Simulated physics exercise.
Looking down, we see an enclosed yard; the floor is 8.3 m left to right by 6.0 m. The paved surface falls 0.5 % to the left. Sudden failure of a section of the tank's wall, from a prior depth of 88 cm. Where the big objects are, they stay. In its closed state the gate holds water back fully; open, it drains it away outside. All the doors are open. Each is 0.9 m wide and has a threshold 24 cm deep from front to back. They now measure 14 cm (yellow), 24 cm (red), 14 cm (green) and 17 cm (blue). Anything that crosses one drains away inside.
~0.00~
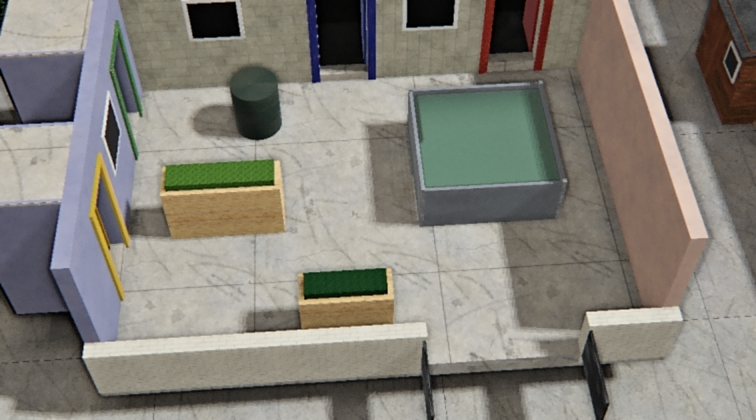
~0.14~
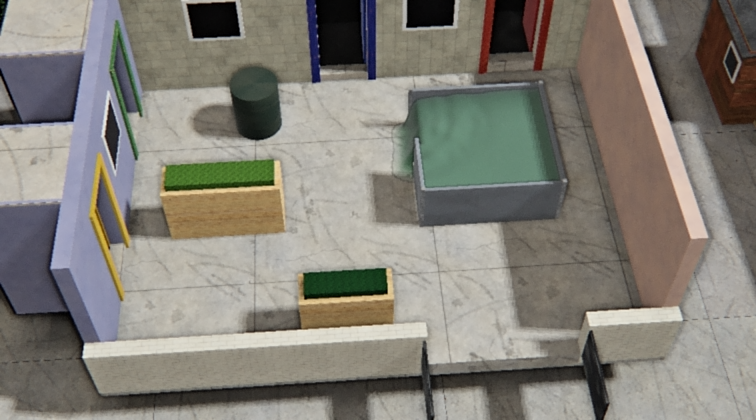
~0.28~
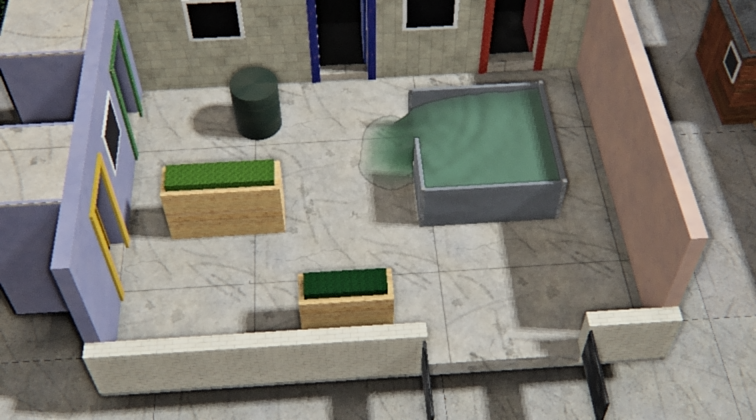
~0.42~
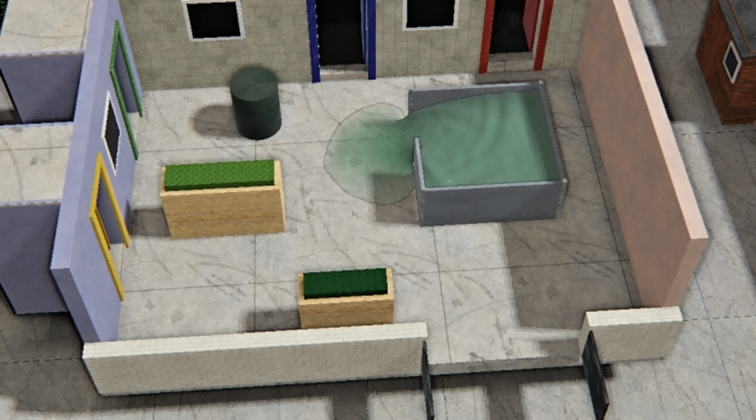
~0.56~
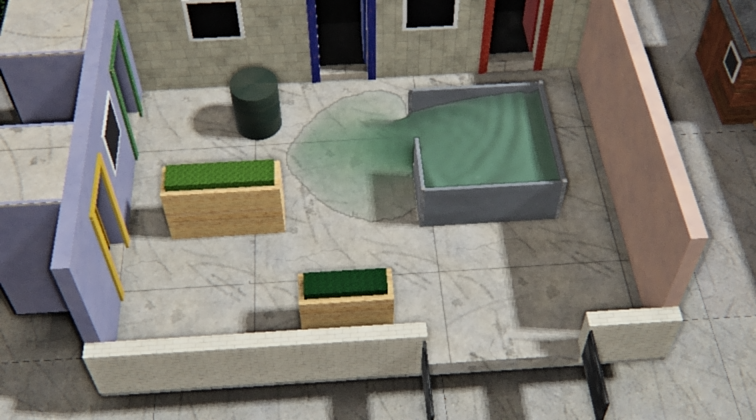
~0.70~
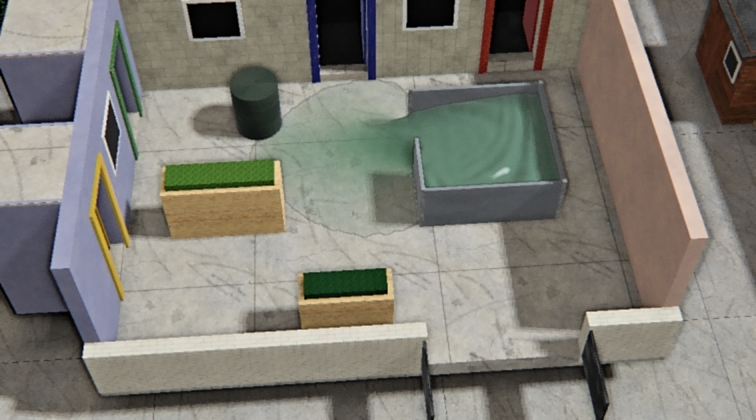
The footage shows a walled yard where the left side of a gray tank opens and green water pours through the gap, spreading leftward across the pale paving in a widening, thinning sheet between planter boxes and a dark barrel.
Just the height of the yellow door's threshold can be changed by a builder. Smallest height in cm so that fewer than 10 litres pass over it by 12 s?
I would say 10 cm.
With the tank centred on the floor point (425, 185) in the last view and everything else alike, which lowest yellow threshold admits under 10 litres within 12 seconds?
In this case, 10.0 cm or so.
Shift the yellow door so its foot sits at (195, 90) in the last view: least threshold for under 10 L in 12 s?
Around 22 cm would do it.
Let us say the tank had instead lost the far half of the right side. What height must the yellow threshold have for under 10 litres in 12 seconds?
With that break, close to 6.0 cm.
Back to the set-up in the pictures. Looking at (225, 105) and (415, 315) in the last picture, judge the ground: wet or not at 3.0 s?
Note: Point one reached; point two not yet reached.
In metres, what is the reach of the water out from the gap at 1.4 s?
Roughly 5.0 metres.
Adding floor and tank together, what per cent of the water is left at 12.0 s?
Some 90 %.
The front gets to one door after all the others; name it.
Red, last of all.
After 1.4 s water covers 30 % of the floor, deepest (52 cm) near (408, 149); it has not reached the yellow door.
After 3.0 s water covers 55 % of the floor, deepest (46 cm) near (132, 205); 10 cm at the yellow door, 0 litres in over its 14 cm threshold.
After 12.0 s water covers 100 % of the floor, deepest (17 cm) near (115, 371); 11 cm at the yellow door, 0 litres in over its 14 cm threshold.
At the yellow door as built, the water arrived by 2.0 s and peaked near 14 cm at 10.6 s.
With a threshold of 9 cm, 16 litres would have come in within the 12 s; with 12.5 cm, 2 litres. So under 10 litres takes about 10 cm.
